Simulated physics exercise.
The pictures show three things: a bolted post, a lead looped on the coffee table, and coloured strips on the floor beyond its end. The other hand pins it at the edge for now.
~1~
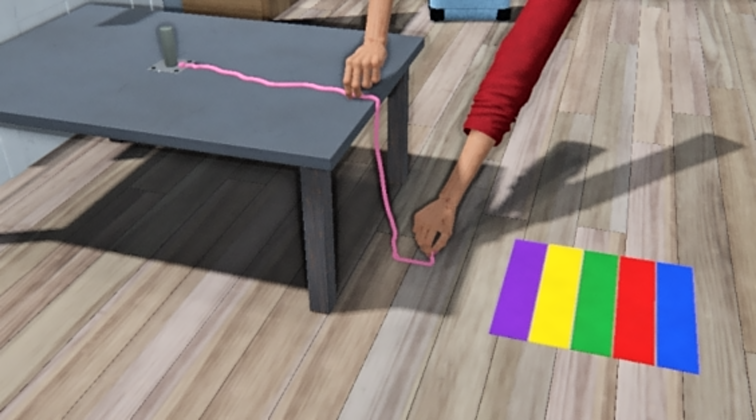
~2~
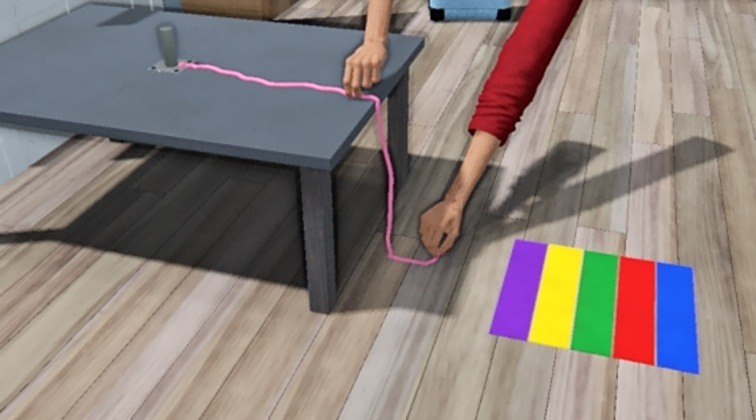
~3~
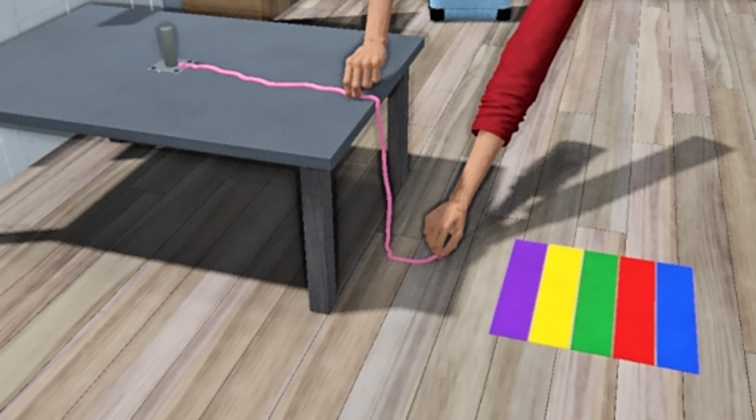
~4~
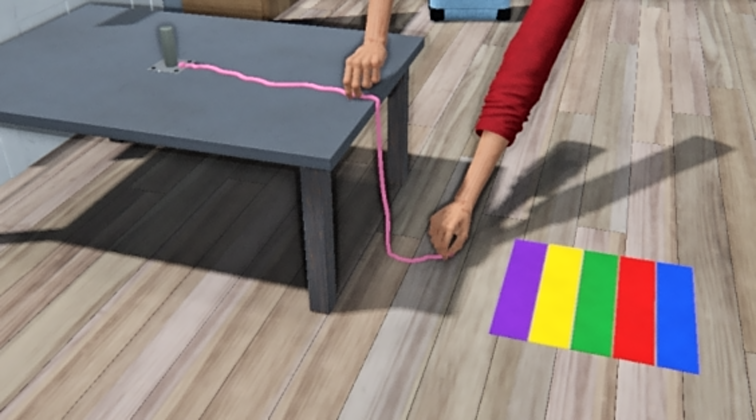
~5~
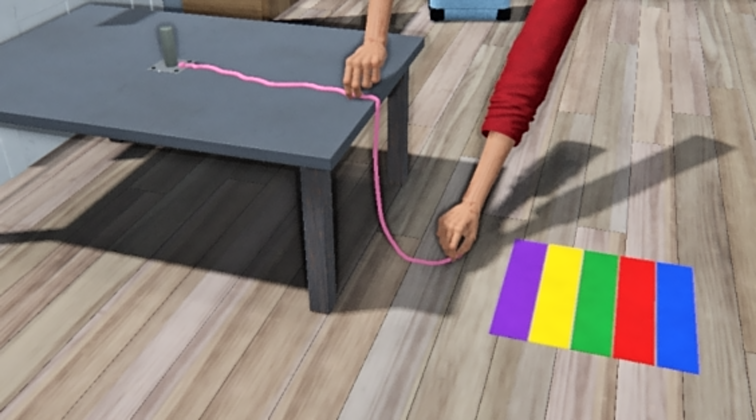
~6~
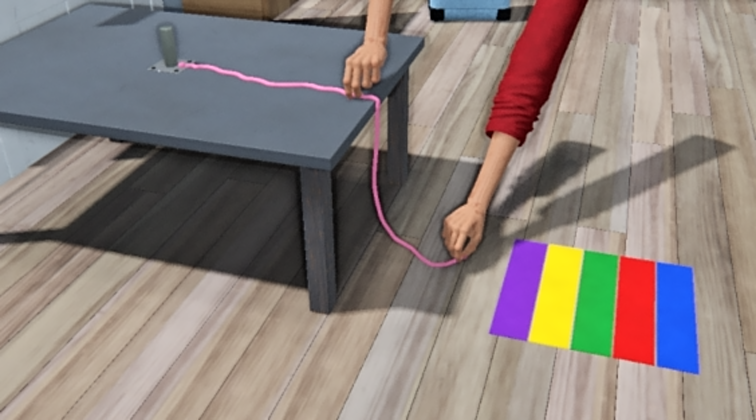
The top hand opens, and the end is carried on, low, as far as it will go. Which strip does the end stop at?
The yellow one.
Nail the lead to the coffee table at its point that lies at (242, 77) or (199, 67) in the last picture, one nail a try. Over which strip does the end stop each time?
In order, yellow and yellow.
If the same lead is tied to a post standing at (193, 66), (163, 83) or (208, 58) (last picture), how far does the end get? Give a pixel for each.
Estimated pixels per try: (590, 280); (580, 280); (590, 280).
A little later, end near (481, 261); short of the strips.
Next, end near (531, 269); over purple.
When it is tight, end near (562, 275); over yellow. Over yellow.
